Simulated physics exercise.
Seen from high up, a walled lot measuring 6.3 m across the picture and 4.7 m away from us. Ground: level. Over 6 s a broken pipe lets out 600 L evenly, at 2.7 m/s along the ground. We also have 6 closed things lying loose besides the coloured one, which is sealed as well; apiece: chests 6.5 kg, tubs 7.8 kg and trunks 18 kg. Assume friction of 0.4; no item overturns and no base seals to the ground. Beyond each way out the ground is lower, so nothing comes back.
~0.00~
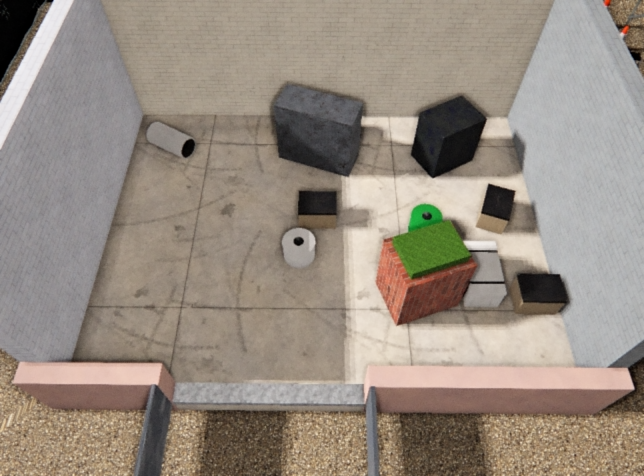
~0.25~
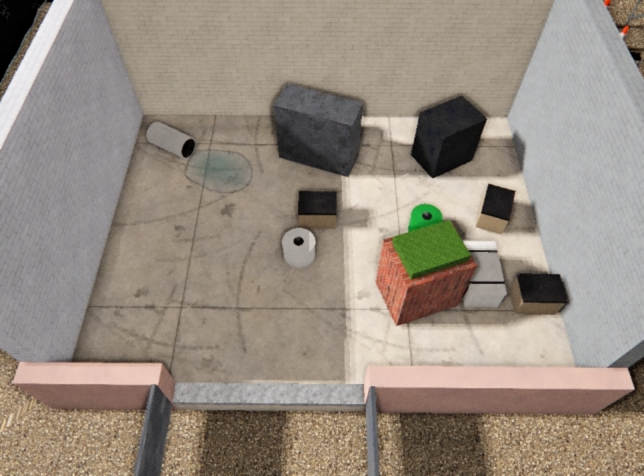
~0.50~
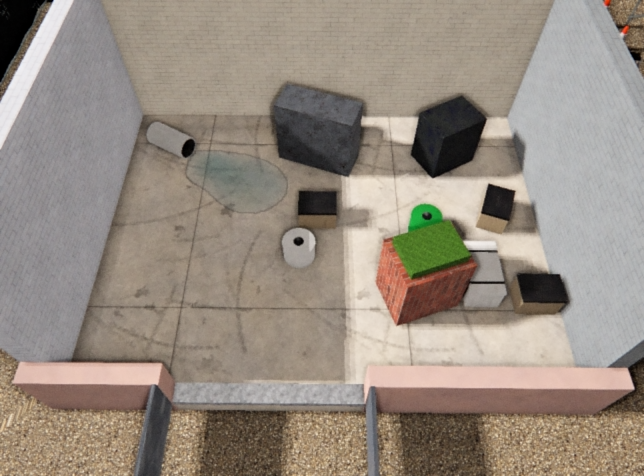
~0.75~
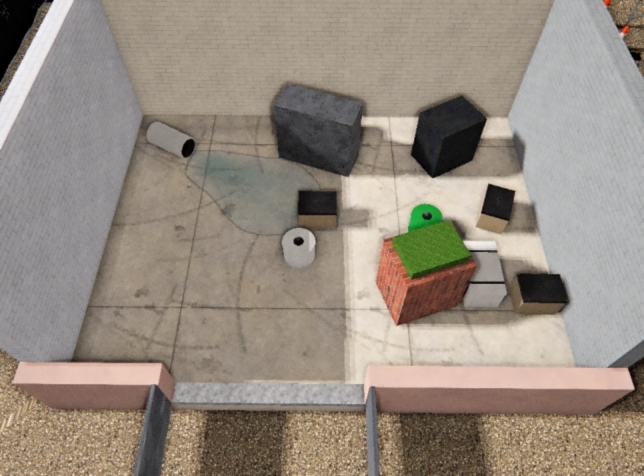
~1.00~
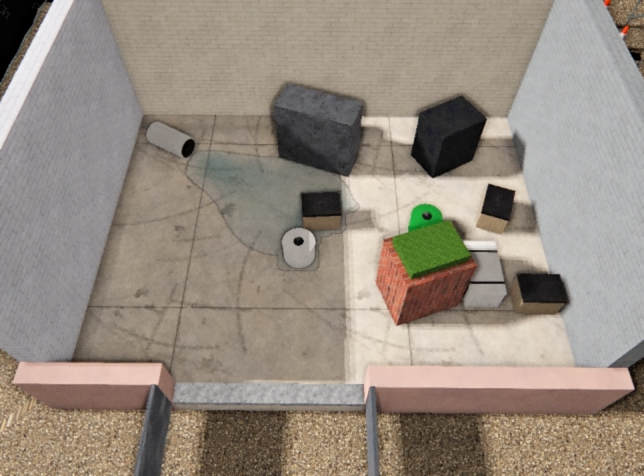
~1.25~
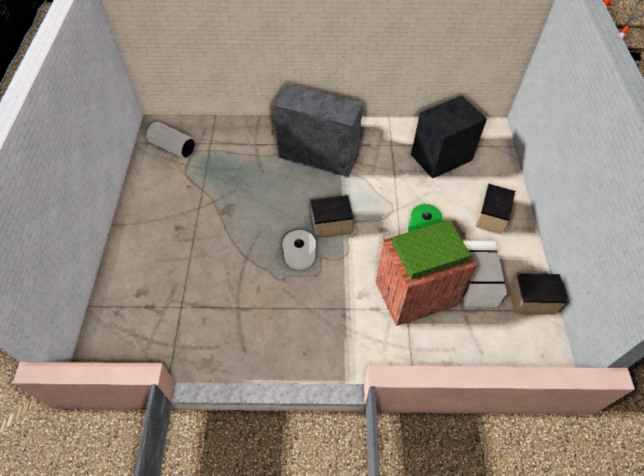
At first the floor of the walled lot is dry, with a pipe at the far left and boxes and tubs standing about. Water then spreads from the pipe toward the middle, reaching a small dark-topped box, which slides slightly right as the puddle surrounds the pale tub; the green tub stays still.
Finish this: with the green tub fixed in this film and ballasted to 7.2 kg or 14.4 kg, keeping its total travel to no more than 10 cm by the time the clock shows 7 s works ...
With neither.
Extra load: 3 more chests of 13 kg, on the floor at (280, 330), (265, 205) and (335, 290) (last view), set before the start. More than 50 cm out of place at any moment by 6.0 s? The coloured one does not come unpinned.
Result, in sequence: Not exceeded, exceeded, exceeded.
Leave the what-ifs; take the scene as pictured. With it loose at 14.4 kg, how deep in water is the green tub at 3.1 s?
5 cm, roughly.
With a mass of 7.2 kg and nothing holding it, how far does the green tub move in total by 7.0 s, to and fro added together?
Total path: Approx. 250 cm.
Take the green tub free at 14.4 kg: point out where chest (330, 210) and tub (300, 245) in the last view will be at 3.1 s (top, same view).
Approx. (417, 239); approx. (319, 287).
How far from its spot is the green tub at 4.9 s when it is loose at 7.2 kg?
It would be some 150 cm from its spot.
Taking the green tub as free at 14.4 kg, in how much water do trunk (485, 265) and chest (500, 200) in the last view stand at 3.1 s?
Around 1 cm and 2 cm.
After 1.8 s the green tub would be 0 cm from its start with 7.2 kg and 0 cm from its start with 14.4 kg; 1 cm of water round it then.
After 3.1 s the green tub would be 62 cm from its start with 7.2 kg and 9 cm from its start with 14.4 kg; 5 cm of water round it then.
After 4.9 s the green tub would be 160 cm from its start with 7.2 kg and 57 cm from its start with 14.4 kg; 5 cm of water round it then.
After 7.0 s the green tub would be 177 cm from its start with 7.2 kg and 72 cm from its start with 14.4 kg; 6 cm of water round it then.
